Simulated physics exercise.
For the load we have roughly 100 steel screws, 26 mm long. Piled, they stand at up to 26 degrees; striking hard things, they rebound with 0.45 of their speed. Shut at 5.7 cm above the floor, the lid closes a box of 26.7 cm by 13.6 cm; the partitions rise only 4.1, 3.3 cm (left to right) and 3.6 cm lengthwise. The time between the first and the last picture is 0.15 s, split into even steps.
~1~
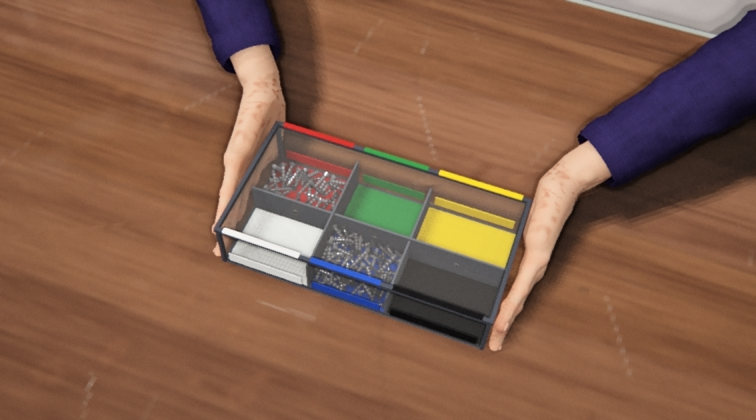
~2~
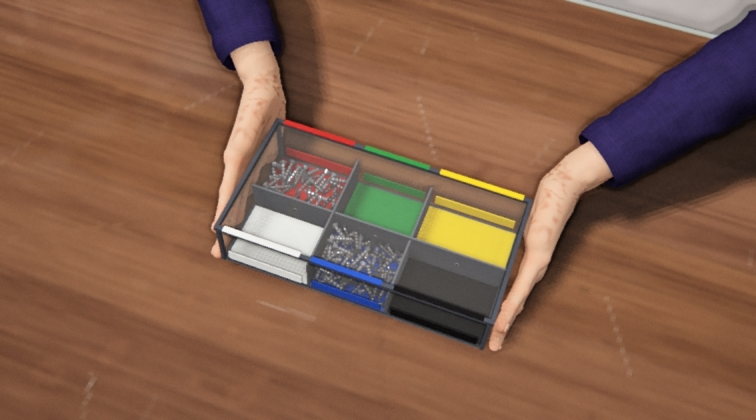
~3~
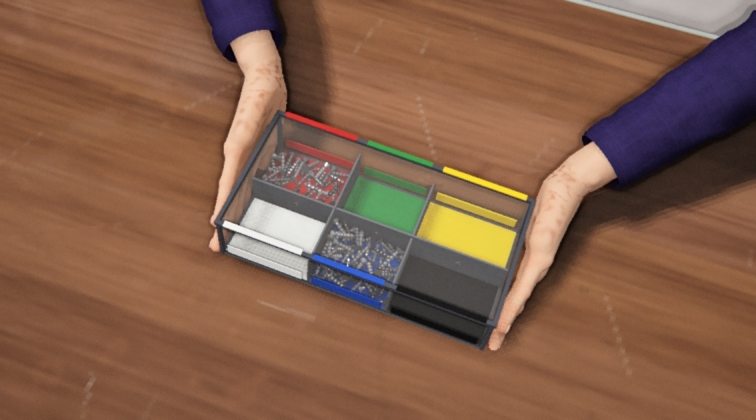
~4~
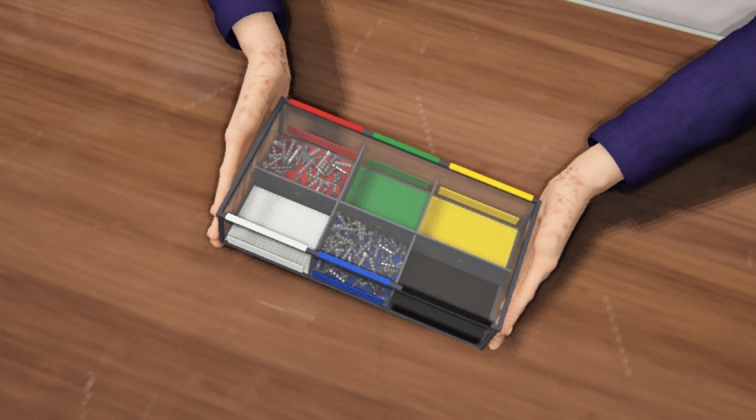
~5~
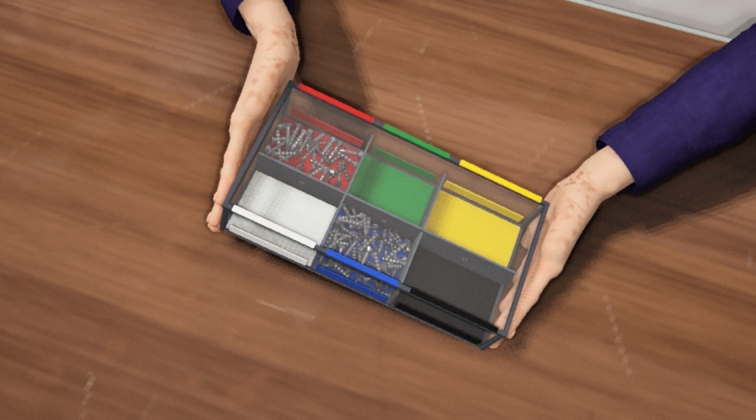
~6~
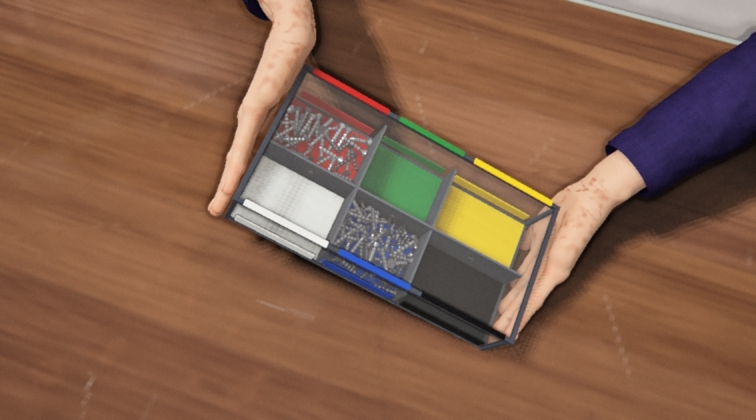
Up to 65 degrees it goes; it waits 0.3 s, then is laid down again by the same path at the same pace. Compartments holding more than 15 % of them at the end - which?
Red yes, blue yes, green no, yellow no, white no, black yes.
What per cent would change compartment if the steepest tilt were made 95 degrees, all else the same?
I'd say close to 70 percent.
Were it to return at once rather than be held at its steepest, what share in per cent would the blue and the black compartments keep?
You'd end up with blue at 40 per cent and black at 30 per cent.
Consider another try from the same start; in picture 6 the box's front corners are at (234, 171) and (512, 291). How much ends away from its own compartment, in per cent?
I'd put it at about 5 per cent.
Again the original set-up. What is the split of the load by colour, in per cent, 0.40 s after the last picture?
Red 25 %, blue 50 %, green 5 %, yellow 0 %, white 5 %, black 15 %.
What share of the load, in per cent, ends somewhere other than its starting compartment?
45 per cent, roughly.
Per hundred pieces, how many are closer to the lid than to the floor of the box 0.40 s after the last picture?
Share: Approx. 40 %.
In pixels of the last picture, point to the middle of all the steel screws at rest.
Look around (383, 275) in the last picture.
Then, 0.40 s after the last picture, tilt 65 degrees; red 25 %, blue 50 %, green 5 %, white 5 %, black 15 %.
Then, 0.67 s after the last picture, tilt 42 degrees; red 20 %, blue 35 %, green 5 %, white 5 %, black 35 %.
Then, 1.04 s after the last picture, tilt 0 degrees; red 20 %, blue 35 %, green 5 %, white 5 %, black 35 %.
In the end, red 20 %, blue 35 %, green 5 %, yellow 0 %, white 5 %, black 35 %.
